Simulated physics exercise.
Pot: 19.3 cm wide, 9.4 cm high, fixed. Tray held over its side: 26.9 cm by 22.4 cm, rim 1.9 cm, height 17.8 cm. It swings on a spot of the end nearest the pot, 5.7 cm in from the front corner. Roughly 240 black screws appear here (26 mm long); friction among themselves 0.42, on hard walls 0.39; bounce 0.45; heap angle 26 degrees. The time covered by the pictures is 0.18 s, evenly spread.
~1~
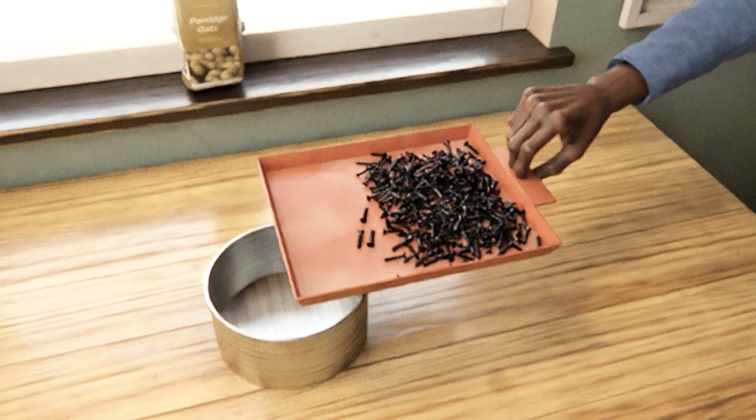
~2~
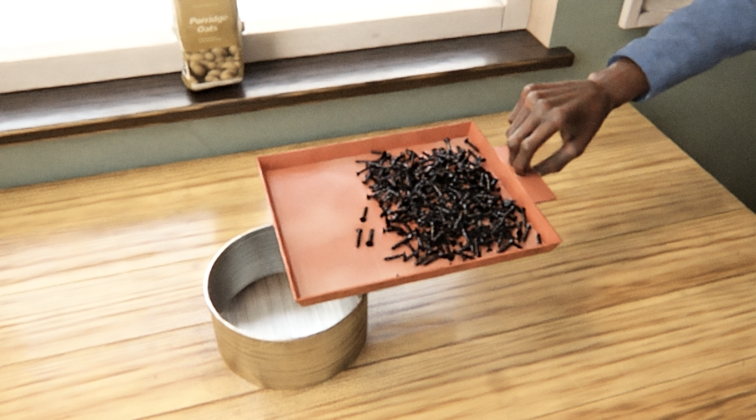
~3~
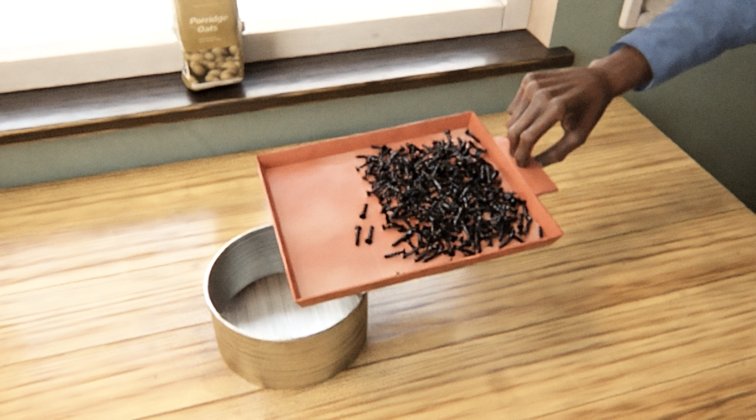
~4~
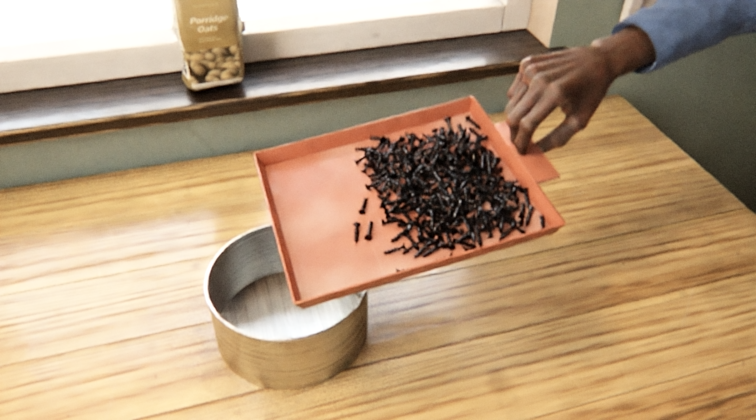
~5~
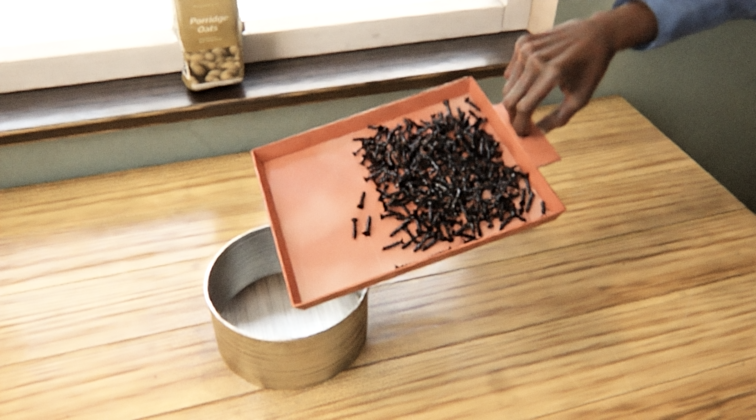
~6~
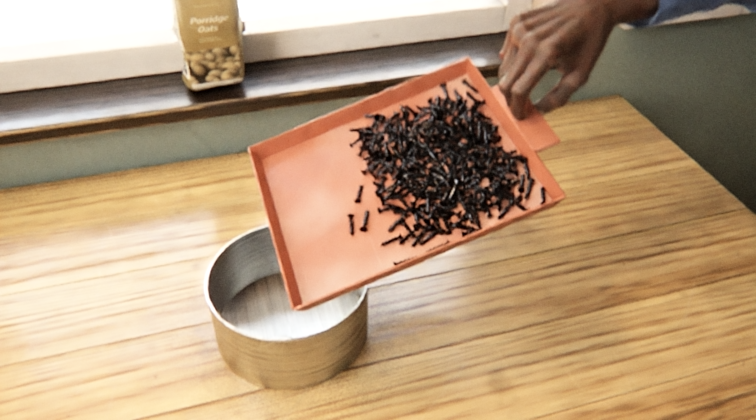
An orange tray heaped with small black screws tilted slowly as a hand raised its right side, its left front corner staying above a round metal pot while the screws barely shifted.
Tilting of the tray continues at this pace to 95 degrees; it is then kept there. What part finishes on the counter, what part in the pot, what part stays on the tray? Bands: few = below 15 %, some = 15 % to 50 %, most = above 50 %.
Counter: Most, pot: Few, left on the tray: Few.
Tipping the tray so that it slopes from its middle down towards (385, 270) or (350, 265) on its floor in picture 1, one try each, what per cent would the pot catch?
Estimate: Some 0 % and some 0 % respectively.
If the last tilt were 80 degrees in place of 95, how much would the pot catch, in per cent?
Result: Close to 5 %.
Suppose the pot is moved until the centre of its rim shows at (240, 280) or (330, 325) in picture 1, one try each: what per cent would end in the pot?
The shares would be near 15 and 20 per cent respectively.
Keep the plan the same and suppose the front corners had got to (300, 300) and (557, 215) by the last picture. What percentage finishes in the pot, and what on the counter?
In the pot: 0 per cent; on the counter: 100 per cent.
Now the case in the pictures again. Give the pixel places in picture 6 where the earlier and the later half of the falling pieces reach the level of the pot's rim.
Around (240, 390), then (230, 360).
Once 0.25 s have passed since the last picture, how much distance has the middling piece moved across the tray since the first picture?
By then it sits near 4 cm from where it began.
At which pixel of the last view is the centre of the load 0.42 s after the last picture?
Estimated load position: Around (270, 299).
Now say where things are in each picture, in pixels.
The first picture shows tray tilt 0 degrees, front corners at (302, 293) and (553, 240); middle of the pieces at (444, 202); pot at (288, 275).
The second picture shows tray tilt 1 degrees, front corners at (301, 293) and (553, 238); middle of the pieces at (444, 200).
The third picture shows tray tilt 4 degrees, front corners at (301, 294) and (555, 231), lowest corner left front; middle of the pieces at (444, 194).
The fourth picture shows tray tilt 8 degrees, front corners at (300, 296) and (556, 220), lowest corner left front; middle of the pieces at (444, 185).
The fifth picture shows tray tilt 13 degrees, front corners at (299, 299) and (556, 207), lowest corner left front; middle of the pieces at (443, 174).
The sixth picture shows tray tilt 19 degrees, front corners at (298, 301) and (555, 193), lowest corner left front; middle of the pieces at (441, 162); pot at (288, 275).
Then, 0.25 s after the last picture, tilt 57 degrees; the tray holds 100 %, the pot 0 %.
Then, 0.42 s after the last picture, tilt 83 degrees; the tray holds 65 %, the pot 0 %.
Then, 0.71 s after the last picture, tilt 95 degrees; the tray holds 0 %, the pot 0 %.
In the end, counter 100 %, pot 0 %, tray 0 %.
